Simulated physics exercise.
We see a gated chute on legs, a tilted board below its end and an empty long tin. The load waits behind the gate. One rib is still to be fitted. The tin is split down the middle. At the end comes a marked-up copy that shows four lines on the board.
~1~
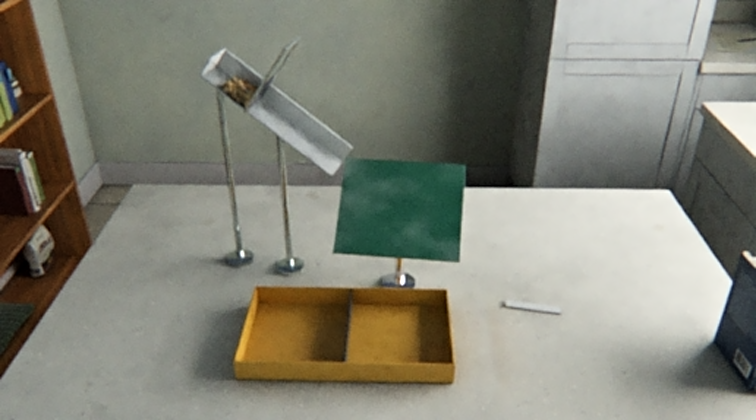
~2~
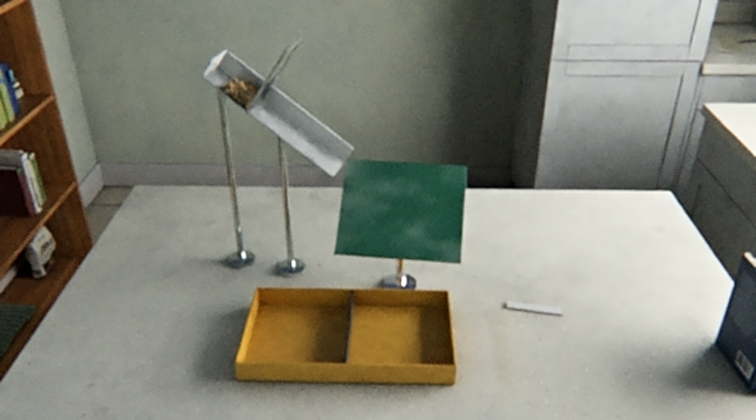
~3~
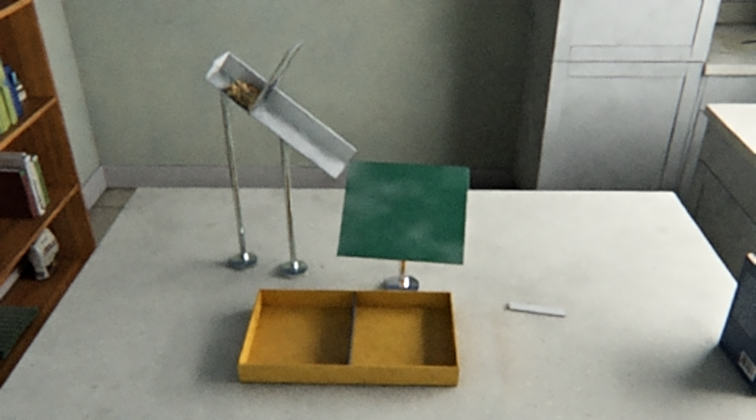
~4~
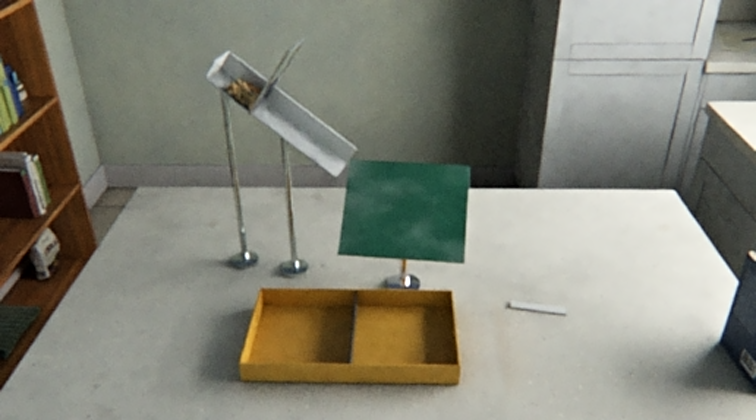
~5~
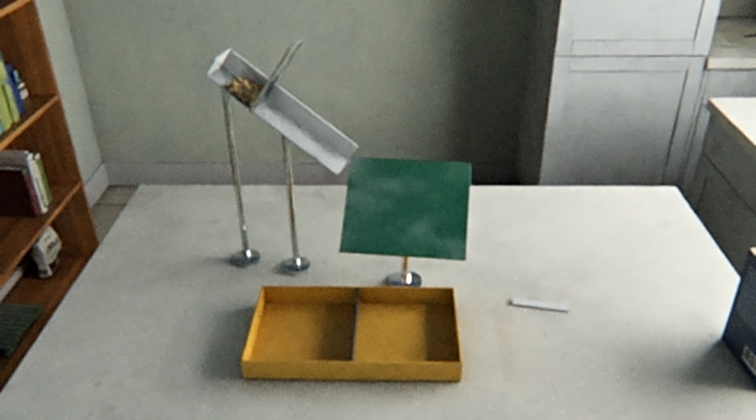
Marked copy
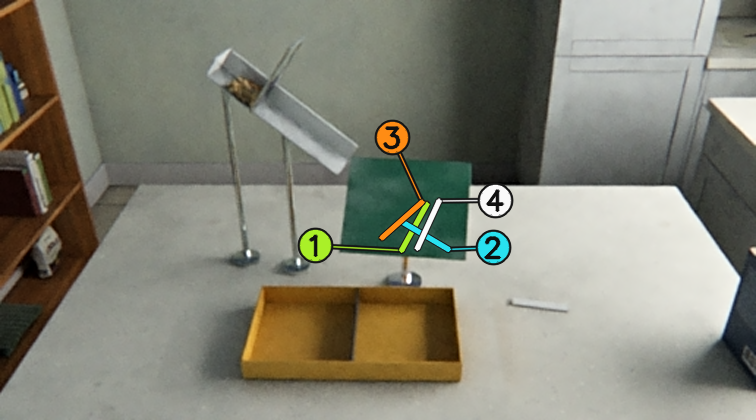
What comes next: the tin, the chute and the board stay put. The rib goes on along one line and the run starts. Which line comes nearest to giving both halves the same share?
Line 3.
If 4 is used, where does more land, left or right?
More lands on the right.
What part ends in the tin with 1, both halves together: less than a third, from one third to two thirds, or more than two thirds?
It is more than two thirds.
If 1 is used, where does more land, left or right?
Right.
On the marked copy, line 1 from (426, 204) to (401, 250); line 2 from (401, 221) to (448, 249); line 3 from (422, 202) to (381, 237); line 4 from (439, 200) to (417, 248).
Choosing 1, of what is caught, just a few in the left half, almost all in the right.
Choosing 2, of what is caught, not one piece in the left half, every piece in the right.
Choosing 3, of what is caught, roughly a third in the left half, roughly two thirds in the right.
Choosing 4, of what is caught, not one piece in the left half, every piece in the right.
